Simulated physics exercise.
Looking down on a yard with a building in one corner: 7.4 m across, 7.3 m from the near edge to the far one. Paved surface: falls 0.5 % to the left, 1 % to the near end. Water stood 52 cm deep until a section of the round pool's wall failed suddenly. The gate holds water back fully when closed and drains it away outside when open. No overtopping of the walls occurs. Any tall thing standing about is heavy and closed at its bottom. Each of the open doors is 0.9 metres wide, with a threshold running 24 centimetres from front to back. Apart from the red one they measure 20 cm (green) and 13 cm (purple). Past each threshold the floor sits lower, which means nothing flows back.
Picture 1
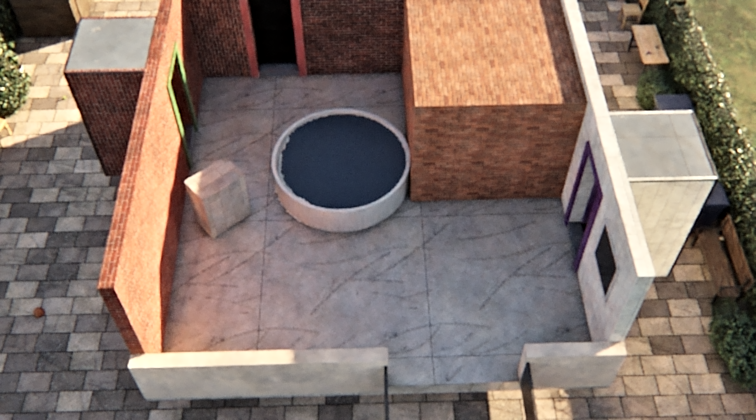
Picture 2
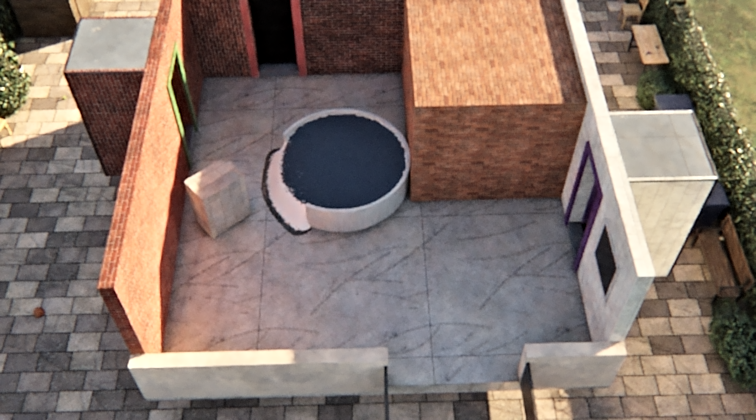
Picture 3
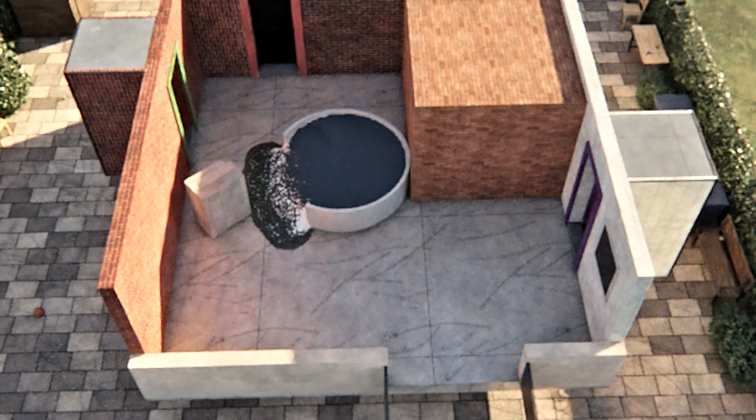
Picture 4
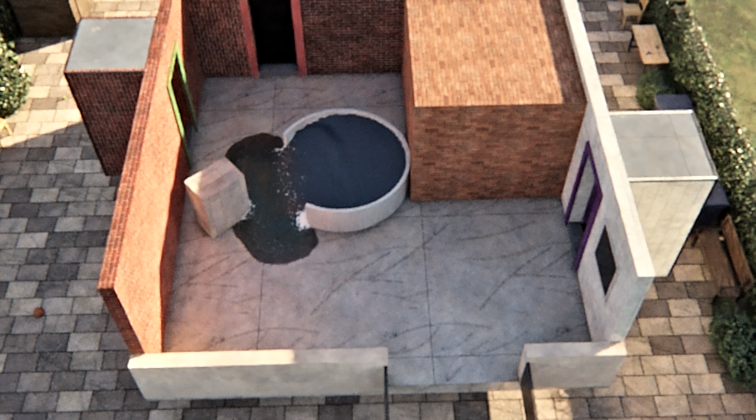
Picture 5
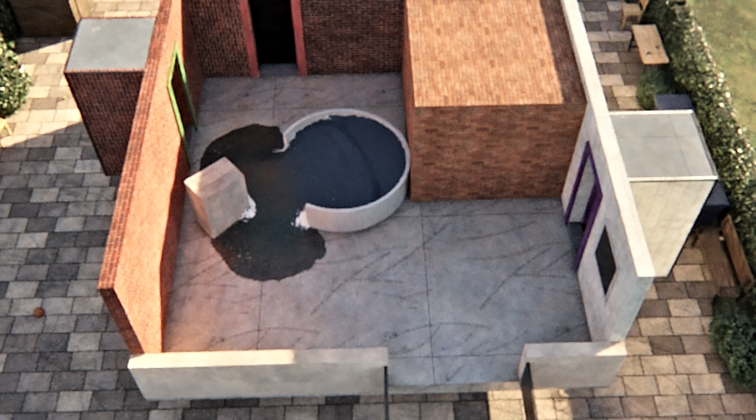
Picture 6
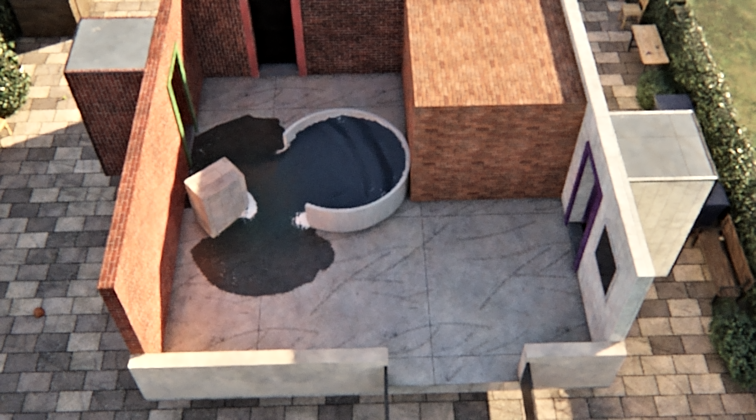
In a walled yard, the round pool's left side opens and dark water spreads around a block.
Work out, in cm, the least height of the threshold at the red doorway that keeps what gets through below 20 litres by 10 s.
It would have to be about 7.5 cm high.
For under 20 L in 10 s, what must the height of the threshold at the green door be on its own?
For green: Close to 22 cm.
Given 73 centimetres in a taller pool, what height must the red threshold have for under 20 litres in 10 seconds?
A step of about 11.0 cm does it.
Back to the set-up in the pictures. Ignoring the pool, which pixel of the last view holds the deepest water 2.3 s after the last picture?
Check close to (159, 379).
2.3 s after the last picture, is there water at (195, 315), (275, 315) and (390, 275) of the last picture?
One after another they are soaked, soaked, then bone dry.
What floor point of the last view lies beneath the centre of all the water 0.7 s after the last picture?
About (302, 188).
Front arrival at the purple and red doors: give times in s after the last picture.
Purple: 6.0 s, red: 2.0 s.
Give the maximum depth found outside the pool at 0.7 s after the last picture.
Close to 42 centimetres.
Then, 0.7 s after the last picture water covers 25 % of the floor, deepest (42 cm) near (249, 207); it has not reached the red door.
Then, 2.3 s after the last picture water covers 40 % of the floor, deepest (38 cm) near (159, 379); 12 cm at the red door, 0 litres in over its 14 cm threshold.
Then, 9.3 s after the last picture water covers 100 % of the floor, deepest (16 cm) near (403, 154); 9 cm at the red door, 0 litres in over its 14 cm threshold.
At the red door as built, the water peaked near 12 cm, 2.3 s after the last picture.
Run again over the same 10 s with other heights there, 34 litres in over 6 cm, 12 litres over 8.5 cm. The limit of 20 litres is kept from about 7.5 cm up.
